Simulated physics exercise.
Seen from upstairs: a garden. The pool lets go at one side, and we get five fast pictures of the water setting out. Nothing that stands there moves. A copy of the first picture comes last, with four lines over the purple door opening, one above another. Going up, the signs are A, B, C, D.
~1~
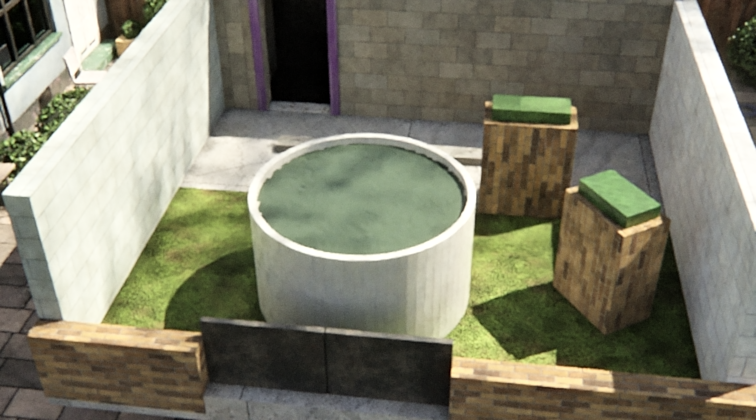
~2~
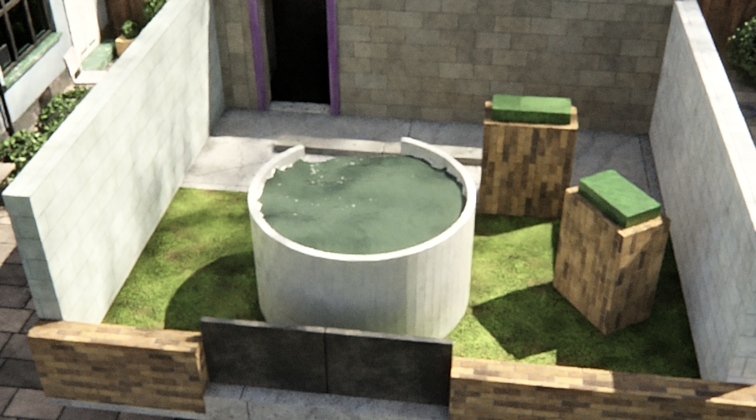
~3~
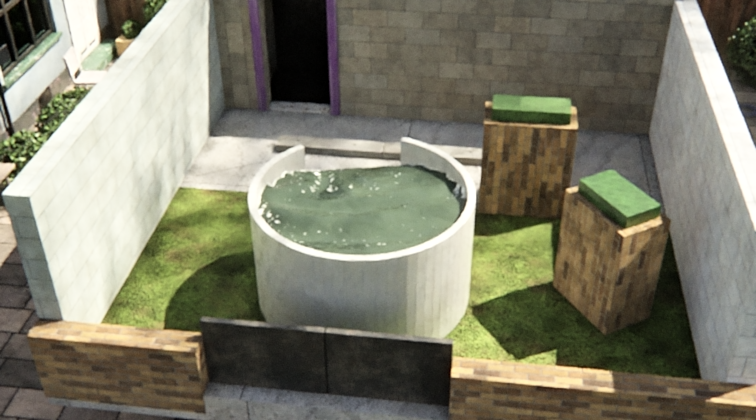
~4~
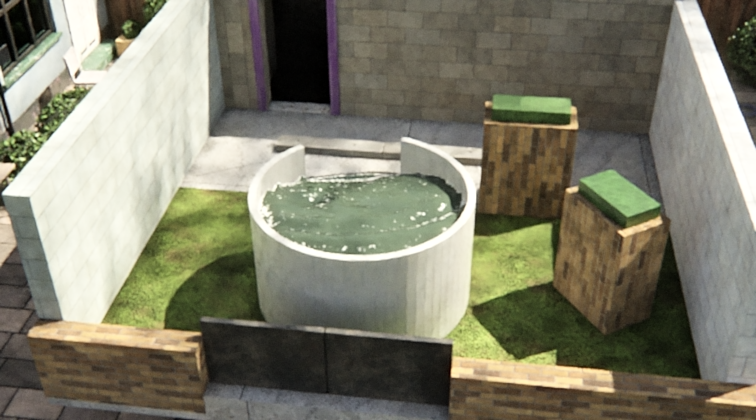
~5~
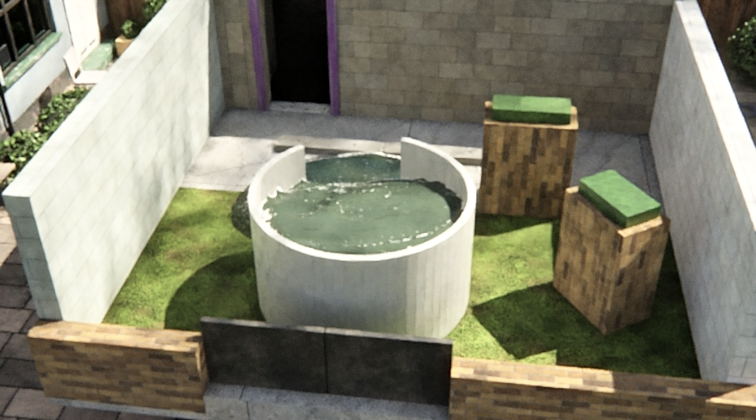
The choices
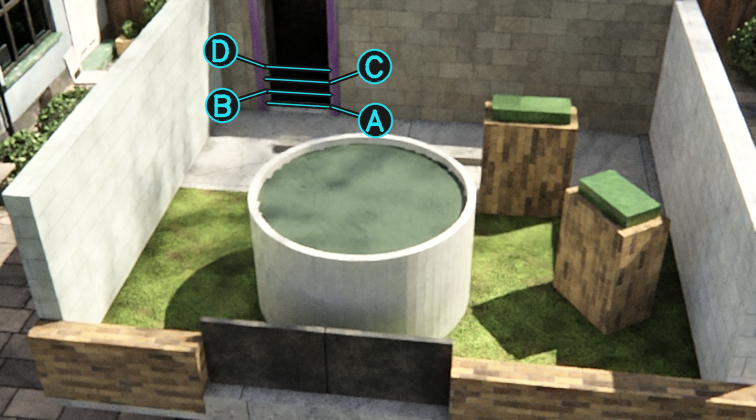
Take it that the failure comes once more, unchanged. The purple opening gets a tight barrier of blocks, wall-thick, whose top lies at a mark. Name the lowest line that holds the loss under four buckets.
The limit is C.
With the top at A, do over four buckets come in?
Yes.
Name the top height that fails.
The answer is B.
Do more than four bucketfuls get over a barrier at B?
Yes, that goes wrong.
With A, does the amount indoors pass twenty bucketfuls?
Yes.
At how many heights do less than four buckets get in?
Two of the four.
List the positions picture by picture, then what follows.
Water in the pool at rest, its middle at (362, 197); foot of the purple doorway at (299, 112); shut gate at (326, 341).
Water covers 1 % of the ground, its front hidden from here.
Water covers 4 % of the ground, its front hidden from here.
Water covers 9 % of the ground, its front hidden from here.
Water covers 14 % of the ground and shows as far out as (245, 197).
On the marked copy, A at (299, 104); B at (298, 92); C at (297, 80); D at (296, 68); from the bottom up A, B, C, D.
With A, dozens of bucketfuls pour in.
With B, about 9 bucketfuls get in.
With C, a splash gets over, under a bucket.
With D, nothing gets over.
